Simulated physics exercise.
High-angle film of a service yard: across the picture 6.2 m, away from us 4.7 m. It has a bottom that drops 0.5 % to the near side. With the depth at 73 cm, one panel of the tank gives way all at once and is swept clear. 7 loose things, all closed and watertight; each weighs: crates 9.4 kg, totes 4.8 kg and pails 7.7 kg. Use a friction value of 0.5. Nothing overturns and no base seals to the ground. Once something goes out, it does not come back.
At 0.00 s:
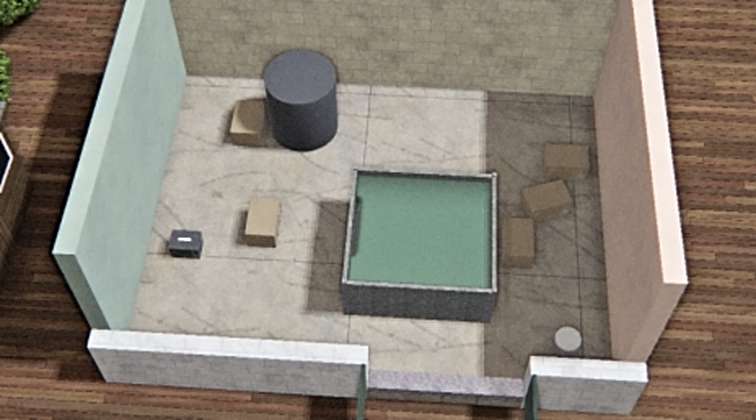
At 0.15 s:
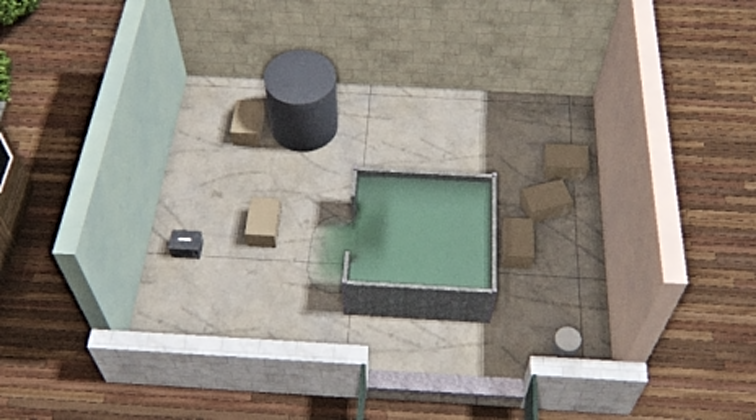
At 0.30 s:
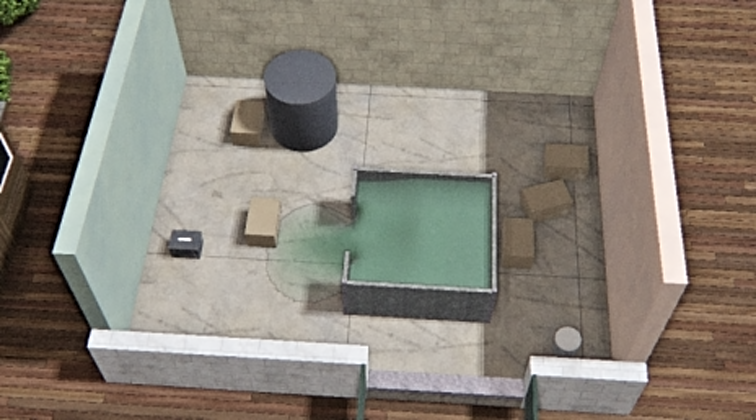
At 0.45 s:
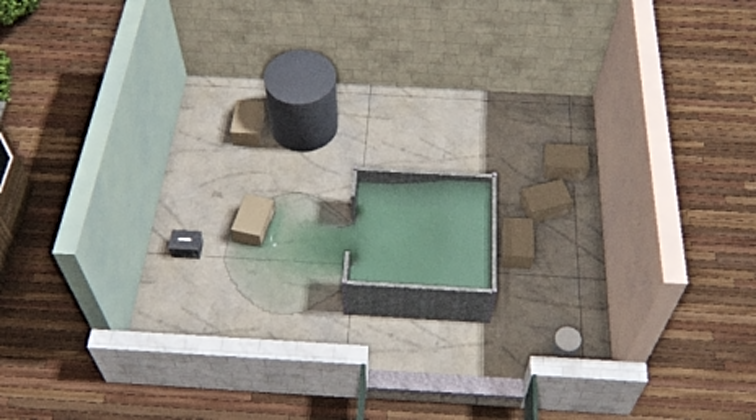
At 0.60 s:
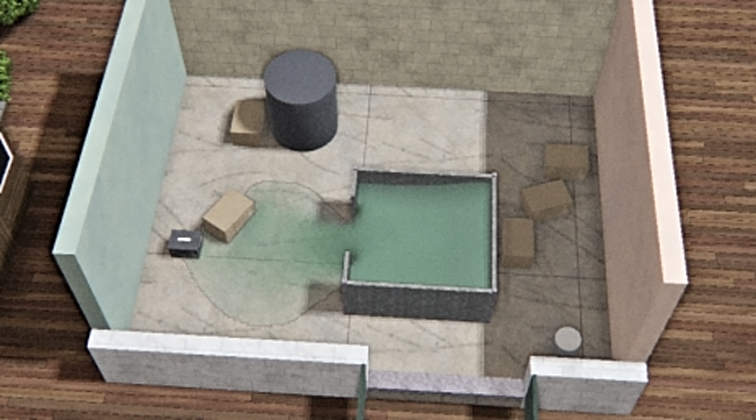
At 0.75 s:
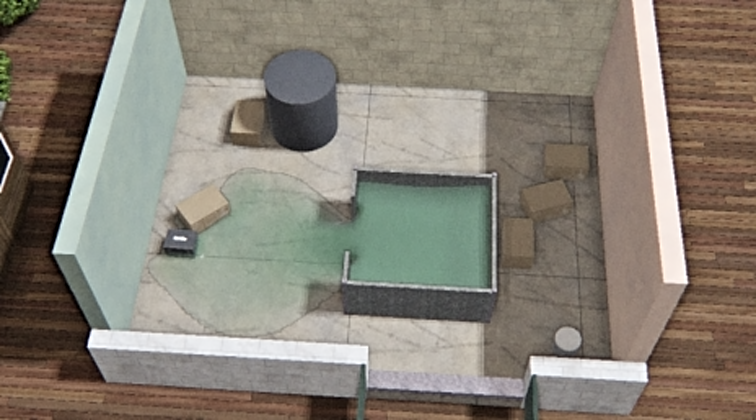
The video shows a walled yard with a square tank whose left side opens, letting green water spread leftward across the pale floor, pushing a tan box left and then slightly shifting a small dark box.
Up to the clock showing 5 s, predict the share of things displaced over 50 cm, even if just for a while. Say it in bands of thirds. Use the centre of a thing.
A middling share of them moves that far, a third or more but fewer than two thirds.
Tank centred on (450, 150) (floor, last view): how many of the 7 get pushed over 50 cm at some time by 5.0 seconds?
Count: 2.
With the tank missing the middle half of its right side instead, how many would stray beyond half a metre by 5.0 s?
Then 4 of them would.
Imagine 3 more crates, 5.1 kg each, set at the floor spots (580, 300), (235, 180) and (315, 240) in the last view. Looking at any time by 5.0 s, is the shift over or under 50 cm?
Each in turn ends up within the limit, beyond the limit, beyond the limit.
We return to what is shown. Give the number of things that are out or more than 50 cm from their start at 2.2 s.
Count: 2.
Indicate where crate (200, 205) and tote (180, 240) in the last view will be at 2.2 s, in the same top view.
Estimated pixels: (184, 110) and (157, 224).
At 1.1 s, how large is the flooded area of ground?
I'd put it close to 11.0 m2.
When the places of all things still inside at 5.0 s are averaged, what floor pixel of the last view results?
Mean position approx. (405, 184).
After 1.1 s 1 of 7 are over 50 cm from their spots; 2 afloat.
After 2.2 s 2 of 7 are over 50 cm from their spots; 2 afloat.
After 3.5 s 3 of 7 are over 50 cm from their spots; 3 afloat.
After 5.0 s 3 of 7 are over 50 cm from their spots, and 3 have been at some point; 3 afloat.
